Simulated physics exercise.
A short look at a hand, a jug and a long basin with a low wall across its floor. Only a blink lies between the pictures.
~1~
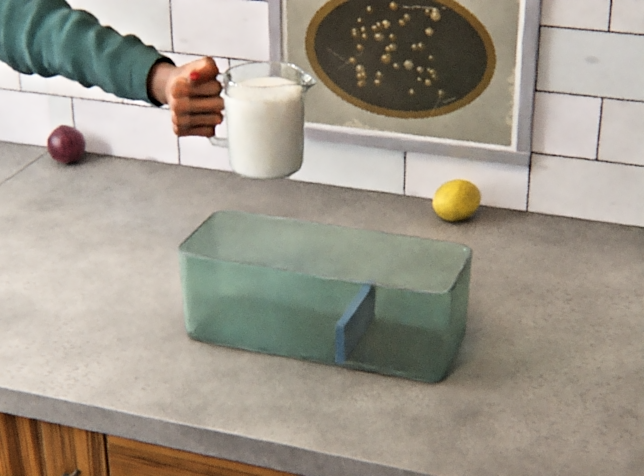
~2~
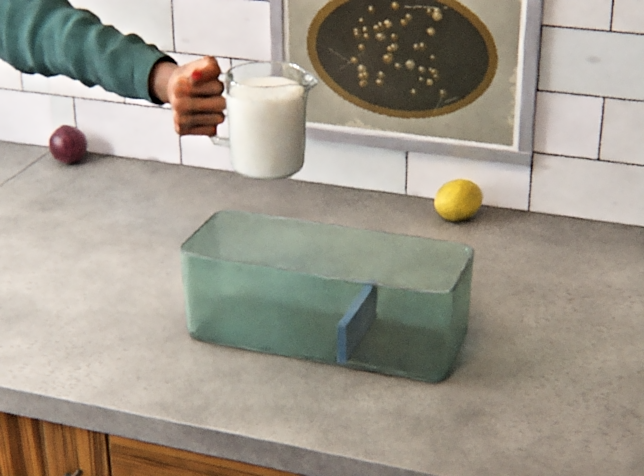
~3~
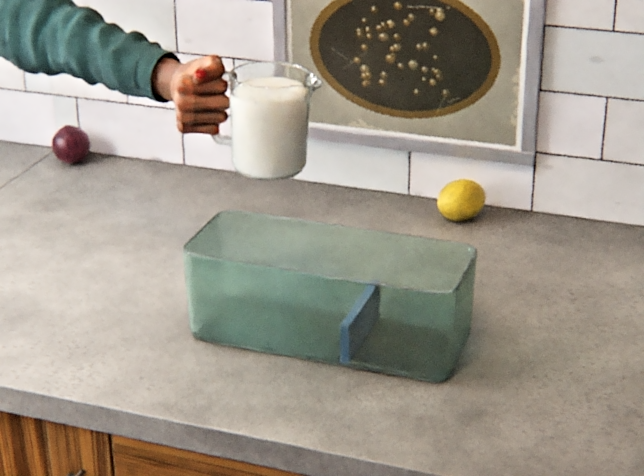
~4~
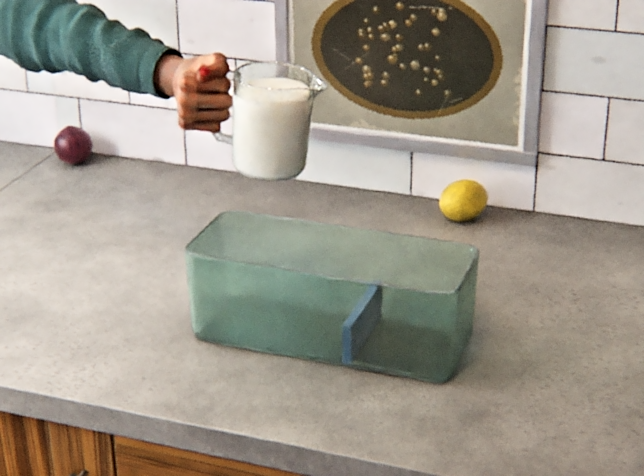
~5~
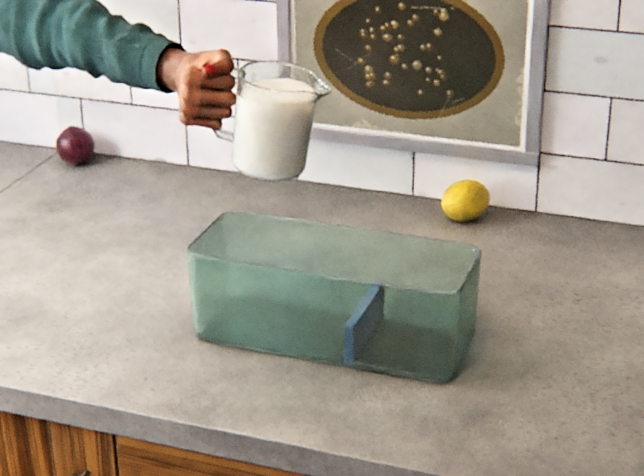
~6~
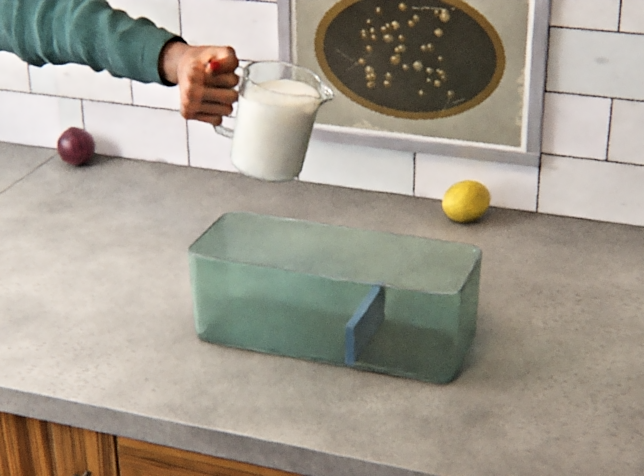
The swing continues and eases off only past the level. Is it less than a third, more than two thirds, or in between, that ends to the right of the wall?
The share right of the wall is over two thirds.
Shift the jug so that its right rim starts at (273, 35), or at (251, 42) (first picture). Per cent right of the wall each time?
The first gives 30 %, the second 5 %.
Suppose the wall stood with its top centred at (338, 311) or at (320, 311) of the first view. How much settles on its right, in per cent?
About 90 and 90 per cent.
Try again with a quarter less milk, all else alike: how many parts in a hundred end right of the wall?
About 85 per cent.
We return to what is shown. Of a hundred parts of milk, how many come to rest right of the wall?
Roughly 85 in a hundred.
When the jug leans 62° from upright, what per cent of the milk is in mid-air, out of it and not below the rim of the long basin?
About 15 per cent.
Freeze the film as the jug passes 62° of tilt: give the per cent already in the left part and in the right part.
Left: 0 %. Right: 5 %.
A moment on, the tilt is 62° and 82 per cent is still to pour, 0 is left of the wall and 4 right of it.
Next, the tilt is 93° and 35 per cent is still to pour, 1 is left of the wall and 42 right of it.
Then the tilt is 99° and 5 per cent is still to pour, 6 is left of the wall and 83 right of it.
Later the tilt is 99° and 1 per cent is still to pour, 11 is left of the wall and 87 right of it.
At rest 12 per cent lies left of the wall, 87 right of it and 1 outside.
